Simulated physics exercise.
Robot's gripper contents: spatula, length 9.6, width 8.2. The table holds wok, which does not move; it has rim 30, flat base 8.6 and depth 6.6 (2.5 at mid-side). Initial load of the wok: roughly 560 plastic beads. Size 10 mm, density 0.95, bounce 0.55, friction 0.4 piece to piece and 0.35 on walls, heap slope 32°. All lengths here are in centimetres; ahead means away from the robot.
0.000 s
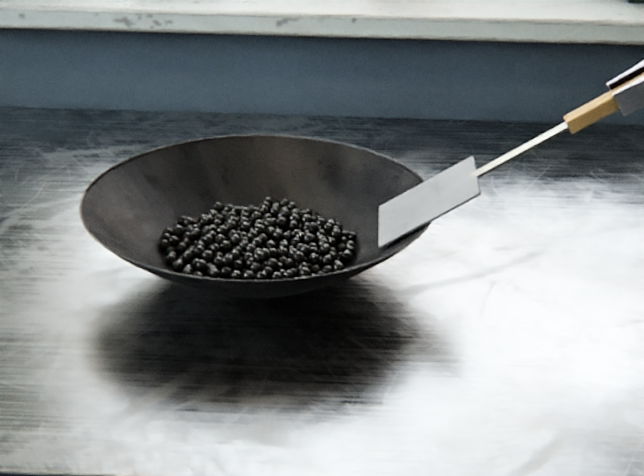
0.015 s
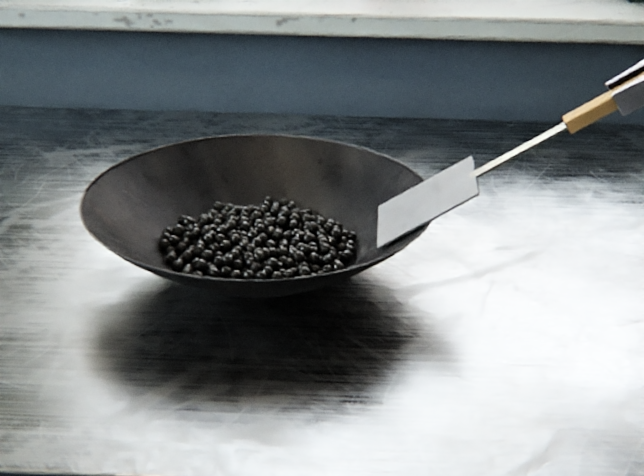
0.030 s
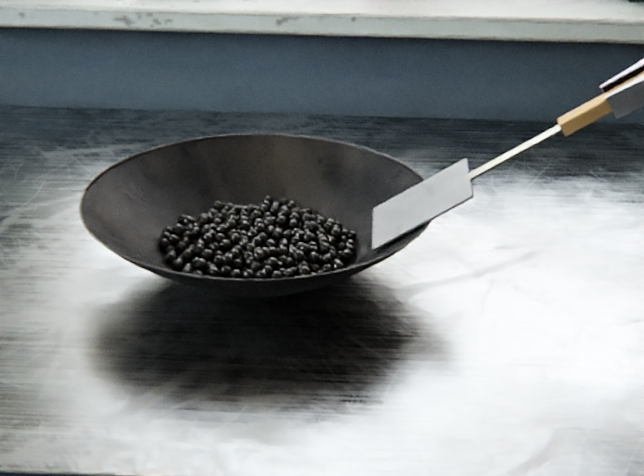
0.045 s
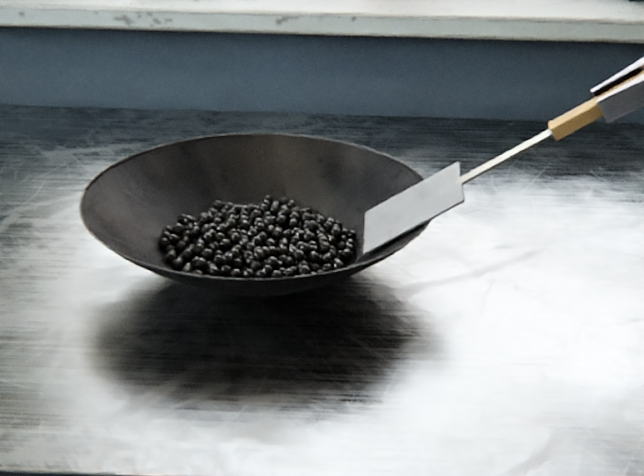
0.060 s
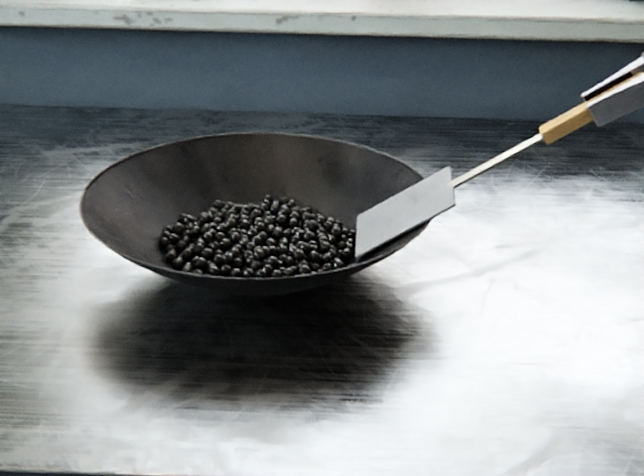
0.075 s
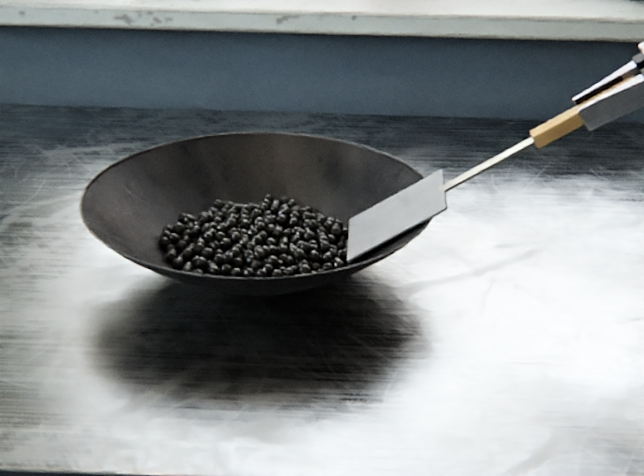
A flat metal spatula held by a robot gripper slid slowly down and to the left inside a dark wok, drawing close to the right side of a pile of shiny black beads that stayed still.
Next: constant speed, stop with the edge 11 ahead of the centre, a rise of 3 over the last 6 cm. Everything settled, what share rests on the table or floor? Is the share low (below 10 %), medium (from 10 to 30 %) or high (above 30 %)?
The share is medium, from 10 to 30 %.
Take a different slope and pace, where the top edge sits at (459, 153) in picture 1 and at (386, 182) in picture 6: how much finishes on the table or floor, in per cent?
Around 40 per cent finishes on the table or floor.
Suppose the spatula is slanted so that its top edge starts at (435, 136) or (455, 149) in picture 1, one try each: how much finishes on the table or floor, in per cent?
First try roughly 20 percent, second try roughly 20 percent.
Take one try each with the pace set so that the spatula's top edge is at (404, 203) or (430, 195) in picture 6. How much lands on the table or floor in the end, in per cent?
That comes to about 45 and about 25 percent, in that order.
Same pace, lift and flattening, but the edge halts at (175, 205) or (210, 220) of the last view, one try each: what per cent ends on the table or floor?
Around 0 per cent for the first try and 0 per cent for the second.
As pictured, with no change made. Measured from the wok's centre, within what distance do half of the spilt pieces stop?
Roughly 24 centimetres.
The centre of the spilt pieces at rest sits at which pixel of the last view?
Around (8, 252).
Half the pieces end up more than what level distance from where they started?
Roughly 5 cm.
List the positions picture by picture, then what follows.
The spatula top edge at (477, 174), sloping 33°; upper third of the load around (257, 238), from x 165 to 350, top at y 200; 561 in the wok, in the first frame.
The spatula top edge at (476, 175), sloping 33°; upper third of the load around (257, 237), from x 165 to 350, top at y 200, in the second frame.
The spatula top edge at (470, 177), sloping 33°; upper third of the load around (257, 237), from x 165 to 350, top at y 200, in the third frame.
The spatula top edge at (462, 181), sloping 33°; upper third of the load around (257, 236), from x 165 to 350, top at y 200, in the fourth frame.
The spatula top edge at (453, 185), sloping 33°; upper third of the load around (257, 236), from x 165 to 350, top at y 200, in the fifth frame.
The spatula top edge at (445, 189), sloping 33°; upper third of the load around (257, 235), from x 165 to 350, top at y 200; 561 in the wok, in the sixth frame.
After 0.22 s, sloping 33°, highest piece 5 above the table; 561 in the wok.
After 0.37 s, sloping 33°, highest piece 7 above the table; 561 in the wok.
After 0.65 s, sloping 33°, highest piece 8 above the table; 481 in the wok, 67 on the table or floor, 13 on the blade or in flight.
After 1.70 s, sloping 33°, highest piece 6 above the table; 481 in the wok, 80 on the table or floor.
In the end, 481 in the wok, 80 on the table or floor. That is 14 % on the table or floor.
